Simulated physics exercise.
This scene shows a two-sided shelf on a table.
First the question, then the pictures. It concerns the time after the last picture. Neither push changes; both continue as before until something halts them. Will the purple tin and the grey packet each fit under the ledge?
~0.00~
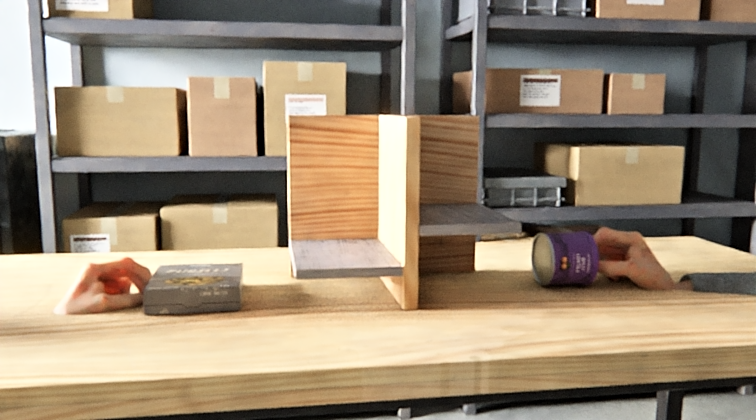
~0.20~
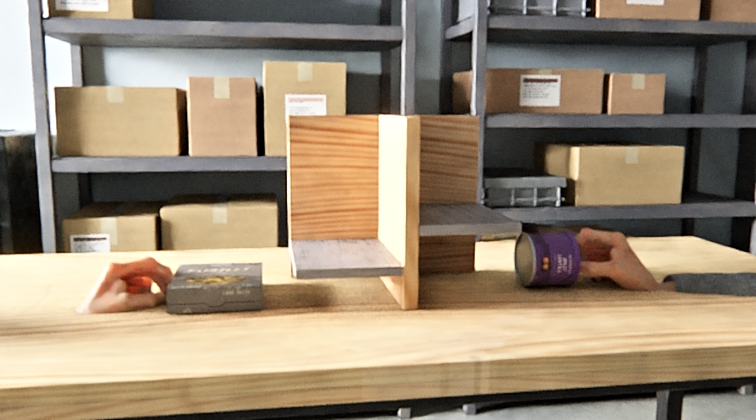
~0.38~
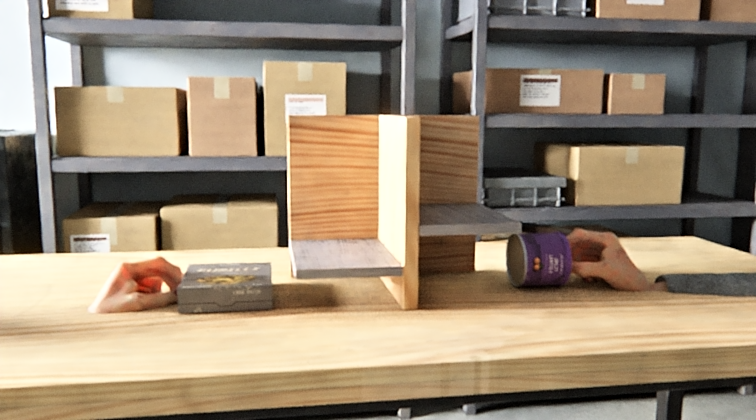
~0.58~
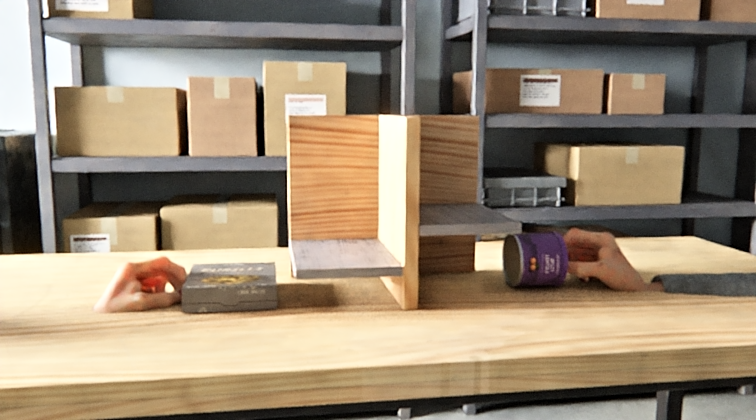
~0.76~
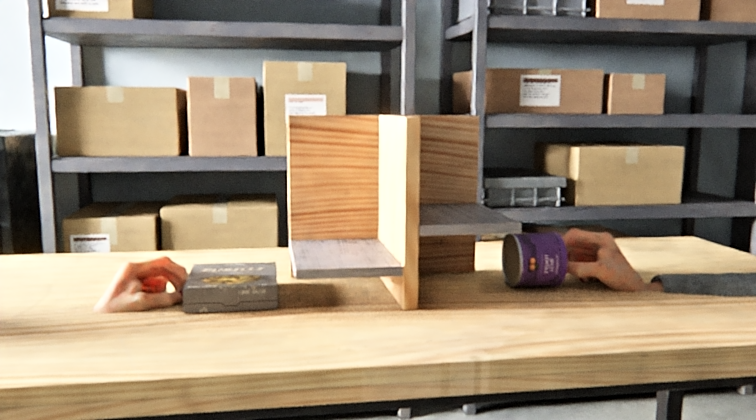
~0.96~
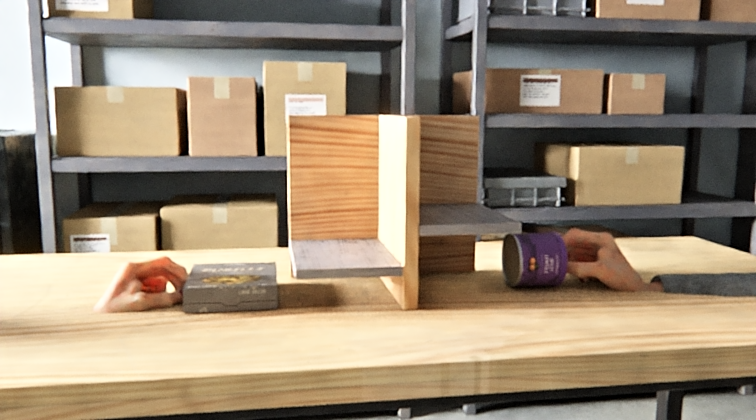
Outcome: The purple tin will be low enough; the grey packet will be low enough.
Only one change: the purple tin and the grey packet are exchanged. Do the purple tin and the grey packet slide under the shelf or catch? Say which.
The purple tin snags, while the grey packet passes beneath.
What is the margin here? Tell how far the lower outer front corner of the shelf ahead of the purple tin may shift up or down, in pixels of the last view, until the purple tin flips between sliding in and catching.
Down by roughly 12 pixels.
Around 1.40 s, purple tin part of the way in near (503, 260); grey packet sliding up to the opening near (272, 284).
Finally (2.7 s), the purple tin clears the shelf, near (472, 262); the grey packet clears the shelf, near (337, 282).
